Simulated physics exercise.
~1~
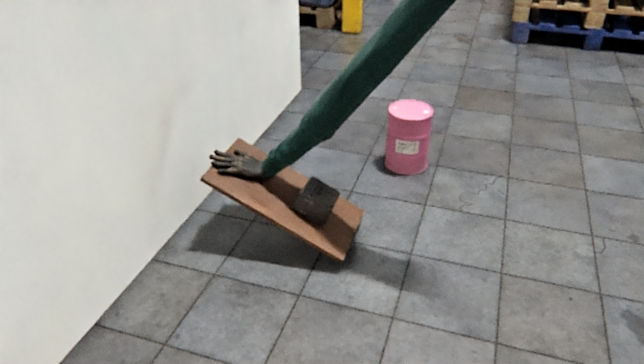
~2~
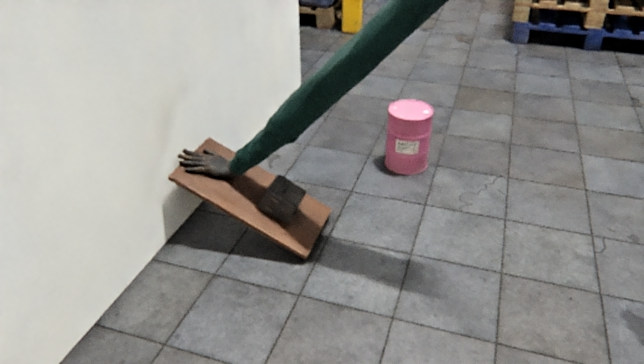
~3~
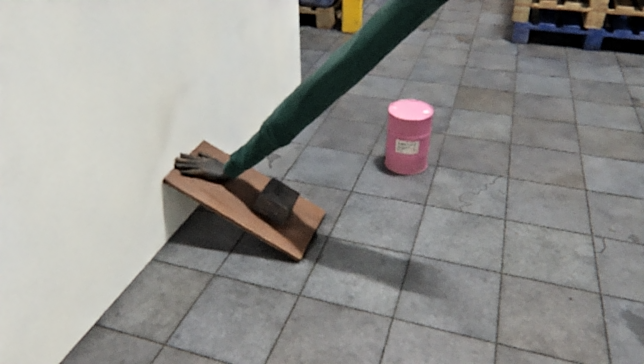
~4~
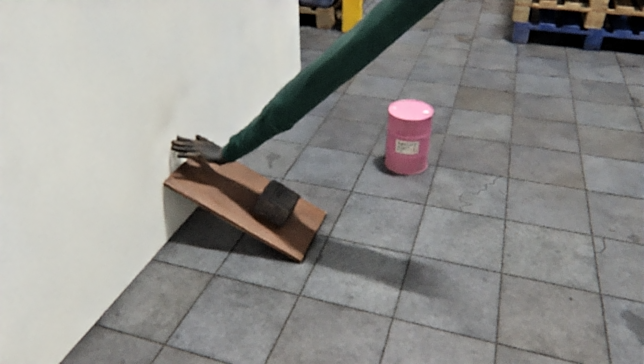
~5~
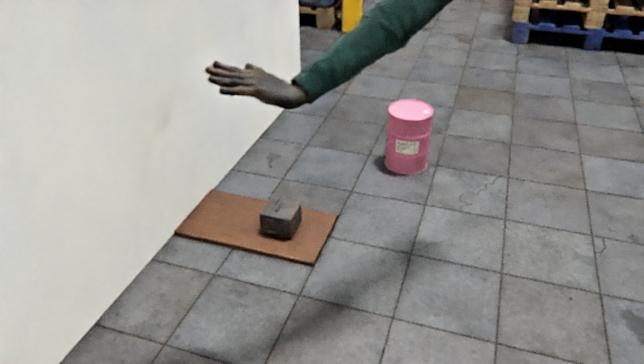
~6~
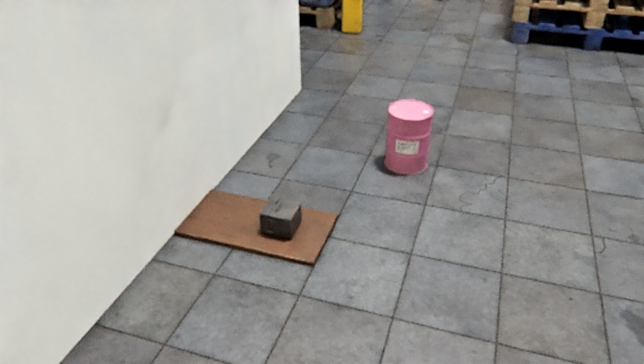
A brown board with a dark block on it slid down flat onto the tiled floor after a gloved hand leaned it against a white wall and let go. The arm drew away, leaving the block resting on top and the pink canister unmoved nearby.
